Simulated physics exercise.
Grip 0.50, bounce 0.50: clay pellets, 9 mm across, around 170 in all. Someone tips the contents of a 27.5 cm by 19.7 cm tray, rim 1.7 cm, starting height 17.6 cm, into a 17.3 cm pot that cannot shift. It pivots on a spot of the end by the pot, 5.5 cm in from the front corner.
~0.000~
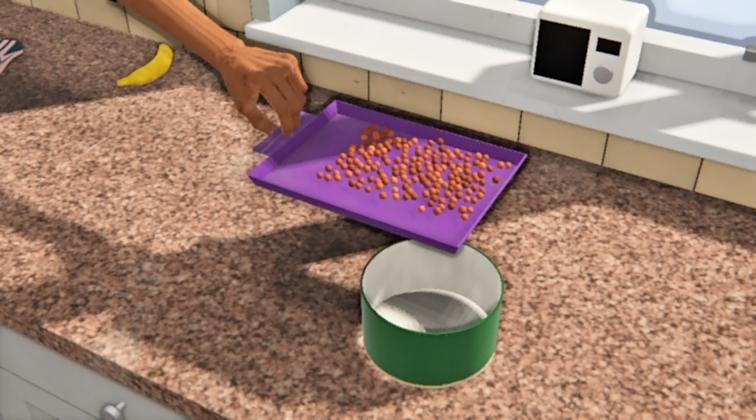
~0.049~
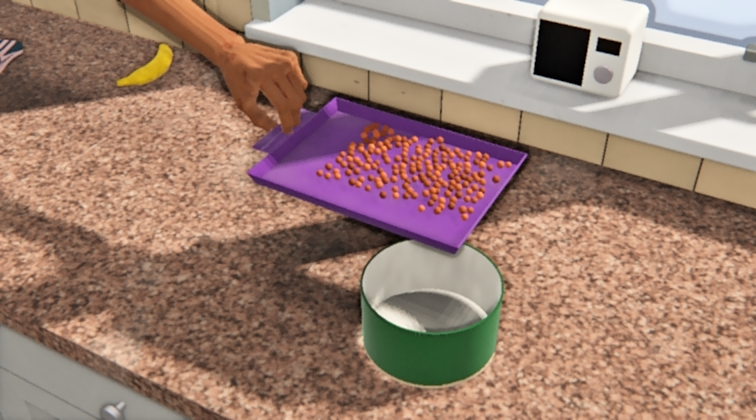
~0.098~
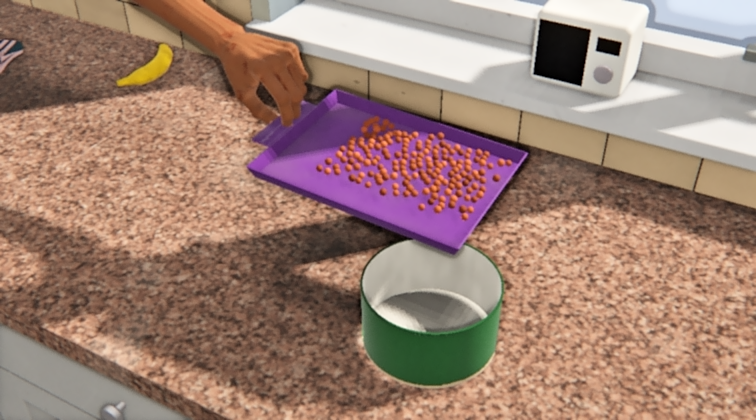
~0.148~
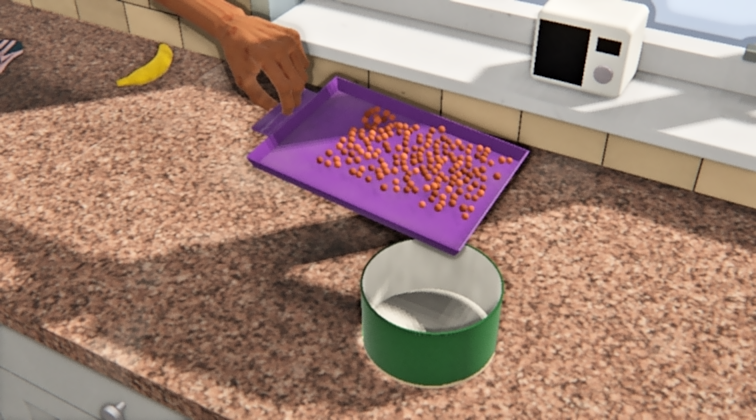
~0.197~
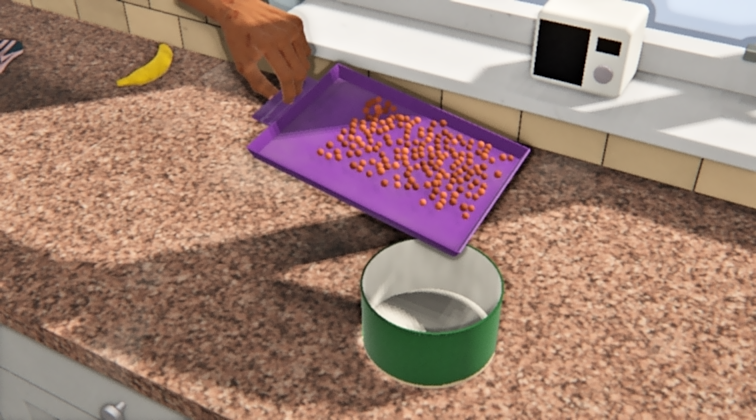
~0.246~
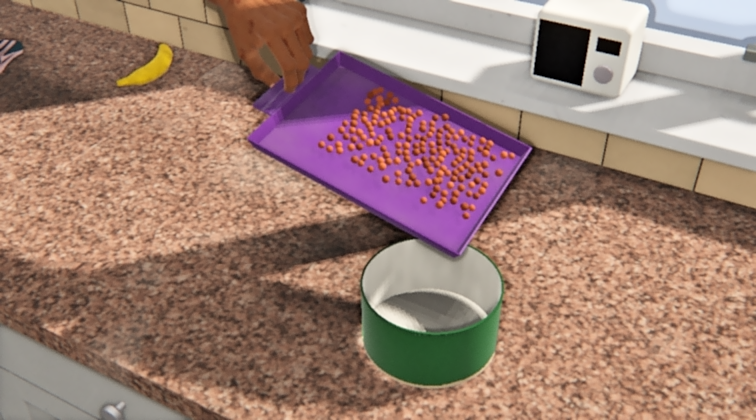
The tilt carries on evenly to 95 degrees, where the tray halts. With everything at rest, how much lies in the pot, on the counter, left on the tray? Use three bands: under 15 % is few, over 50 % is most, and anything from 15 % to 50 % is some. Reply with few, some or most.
Pot: Most, counter: Some, tray: Few.
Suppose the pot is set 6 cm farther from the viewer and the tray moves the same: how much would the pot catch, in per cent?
In that case some 5 per cent.
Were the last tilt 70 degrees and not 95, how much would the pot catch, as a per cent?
It would land at about 25 percent.
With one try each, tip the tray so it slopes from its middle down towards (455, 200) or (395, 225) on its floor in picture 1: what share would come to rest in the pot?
25 and 100 %.
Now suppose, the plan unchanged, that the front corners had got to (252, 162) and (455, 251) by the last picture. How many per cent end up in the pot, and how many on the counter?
Per cent by place - pot 100, counter 0.
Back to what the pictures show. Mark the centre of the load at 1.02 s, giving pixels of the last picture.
(477, 229) or thereabouts.
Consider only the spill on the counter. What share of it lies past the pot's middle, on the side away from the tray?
Some 100 per cent of the spill lies beyond the centre.
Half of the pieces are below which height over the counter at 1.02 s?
Roughly 20 centimetres, give or take.
Then, at 0.71 s, tilt 53 degrees; the tray holds 100 %, the pot 0 %.
Then, at 1.02 s, tilt 79 degrees; the tray holds 75 %, the pot 15 %.
After 1.43 s, tilt 95 degrees; the tray holds 0 %, the pot 65 %.
By 2.0 s all is still; pot 65 %, counter 35 %, tray 0 %.
